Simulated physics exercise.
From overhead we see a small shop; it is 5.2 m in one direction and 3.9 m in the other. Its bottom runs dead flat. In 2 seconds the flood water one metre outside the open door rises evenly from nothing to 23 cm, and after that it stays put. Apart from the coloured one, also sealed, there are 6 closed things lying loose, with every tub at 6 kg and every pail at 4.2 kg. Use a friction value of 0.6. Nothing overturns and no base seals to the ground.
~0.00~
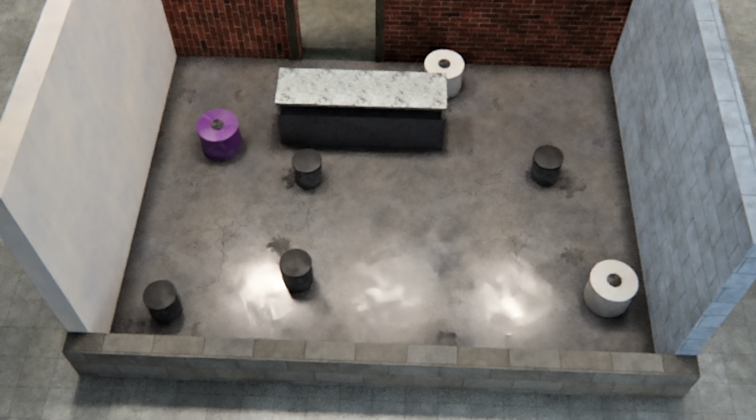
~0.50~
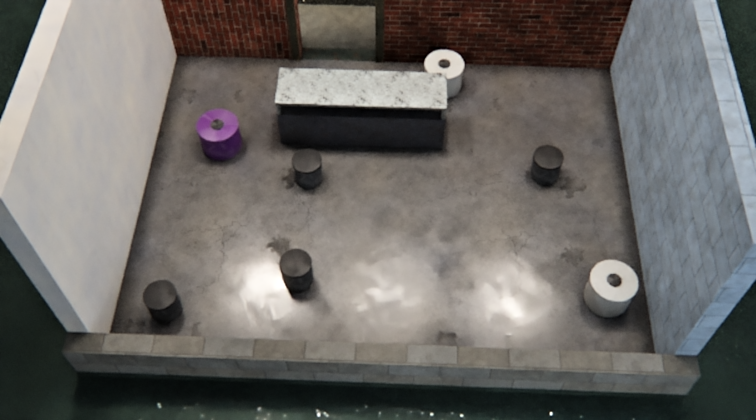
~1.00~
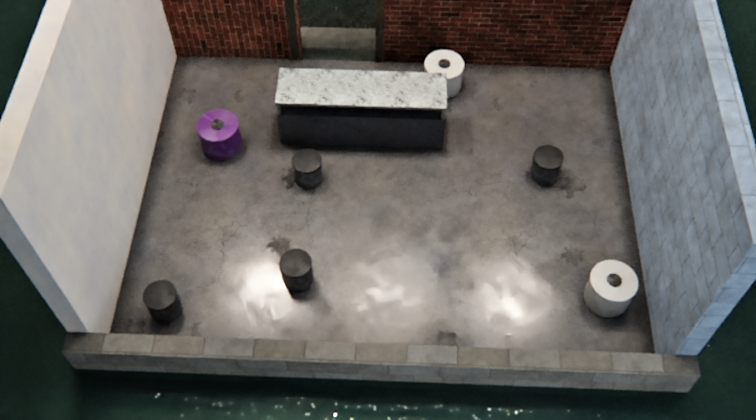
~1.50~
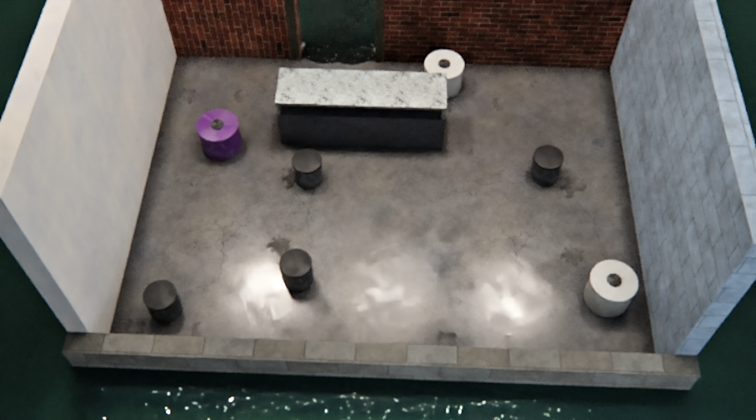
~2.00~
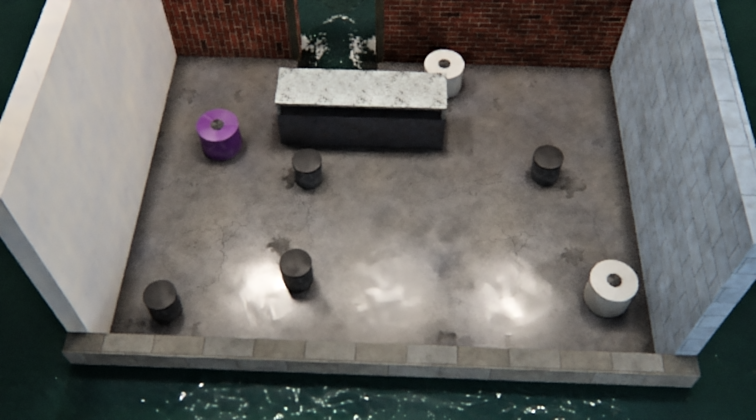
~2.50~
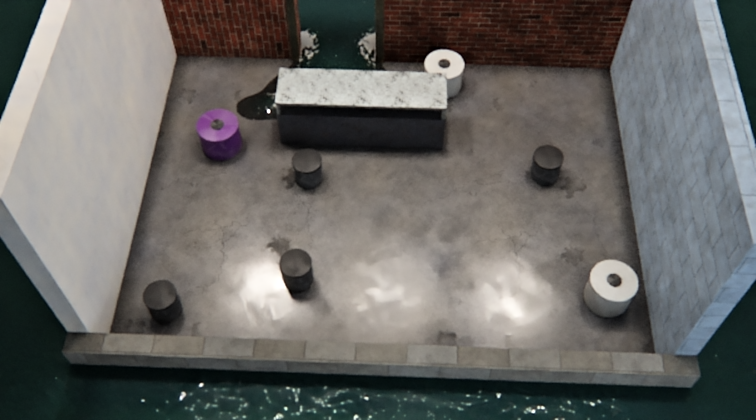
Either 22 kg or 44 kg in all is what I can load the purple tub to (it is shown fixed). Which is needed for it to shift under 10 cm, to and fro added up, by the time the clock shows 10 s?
For it, the lower weight is enough.
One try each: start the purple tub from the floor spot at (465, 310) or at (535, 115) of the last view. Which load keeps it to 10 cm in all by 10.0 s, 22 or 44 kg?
Going in order: Both weights work, both weights work.
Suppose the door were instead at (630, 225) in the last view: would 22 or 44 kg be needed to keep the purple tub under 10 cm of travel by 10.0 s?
There even the lighter works.
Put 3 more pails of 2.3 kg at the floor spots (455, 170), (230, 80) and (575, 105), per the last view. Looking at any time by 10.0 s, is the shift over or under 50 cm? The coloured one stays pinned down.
Note, in sequence: Not exceeded, exceeded, exceeded.
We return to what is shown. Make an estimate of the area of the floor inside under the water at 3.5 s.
My estimate is roughly 4.5 m2.
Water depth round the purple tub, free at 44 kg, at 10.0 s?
Depth: Approx. 5 cm.
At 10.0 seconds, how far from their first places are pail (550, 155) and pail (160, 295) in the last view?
Net displacement, in order: 0 cm; 60 cm.
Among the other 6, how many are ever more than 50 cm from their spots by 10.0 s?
It adds up to 3.
After 3.5 s the purple tub would be 0 cm from its start with 22 kg and 0 cm from its start with 44 kg; 3 cm of water round it then.
After 4.5 s the purple tub would be 0 cm from its start with 22 kg and 0 cm from its start with 44 kg; 2 cm of water round it then.
After 7.0 s the purple tub would be 0 cm from its start with 22 kg and 0 cm from its start with 44 kg; 5 cm of water round it then.
After 10.0 s the purple tub would be 0 cm from its start with 22 kg and 0 cm from its start with 44 kg; 5 cm of water round it then.
